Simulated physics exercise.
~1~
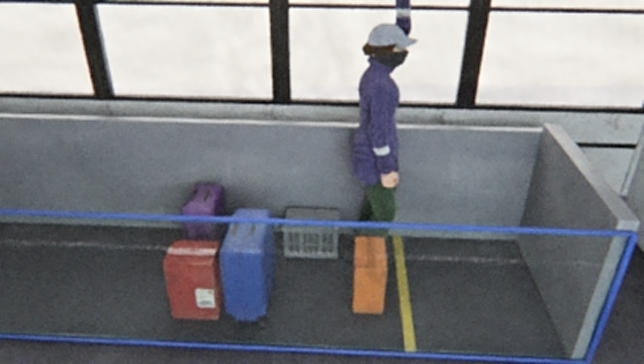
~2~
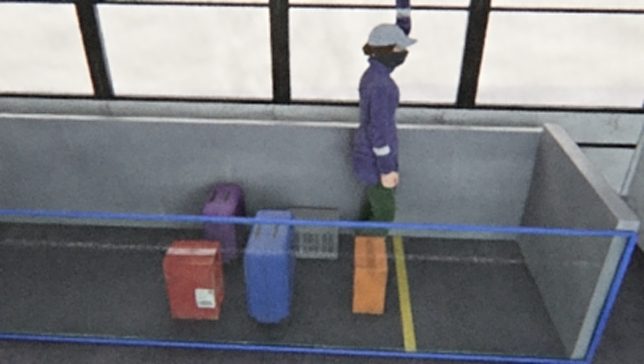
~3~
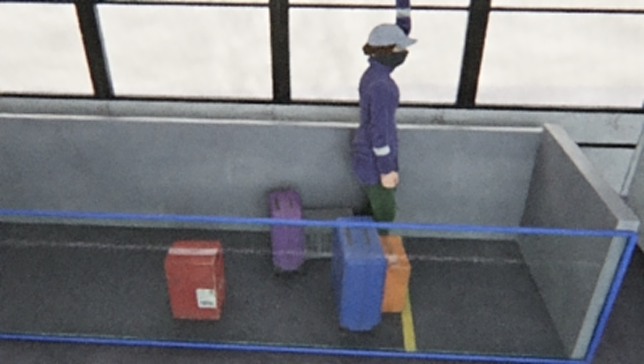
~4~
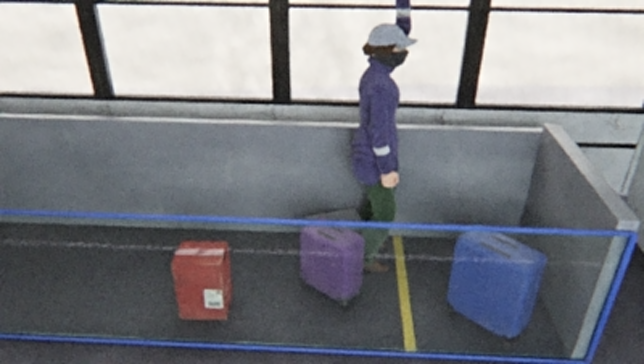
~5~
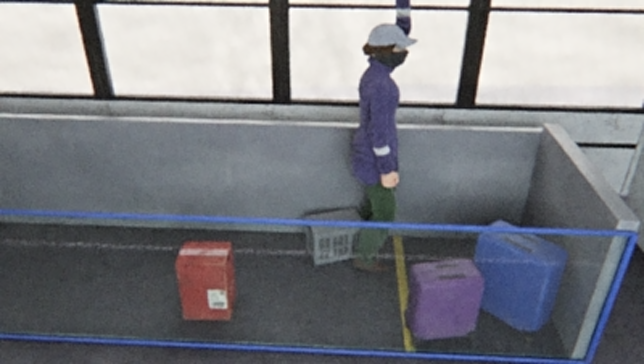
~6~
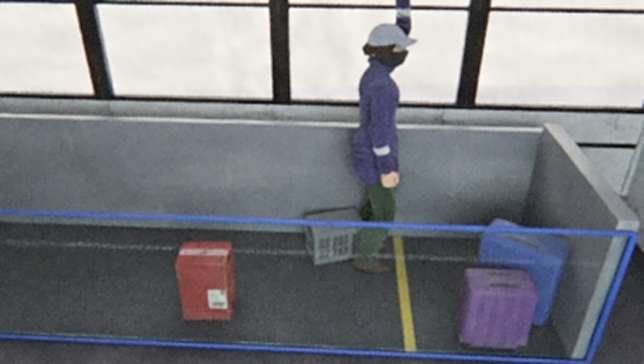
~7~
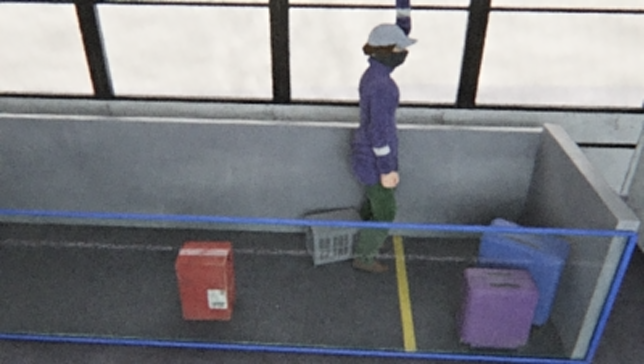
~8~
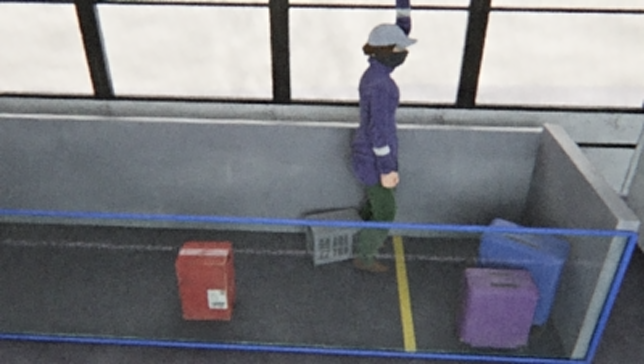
Two wheeled suitcases roll right past a yellow line and stop together near the end wall.
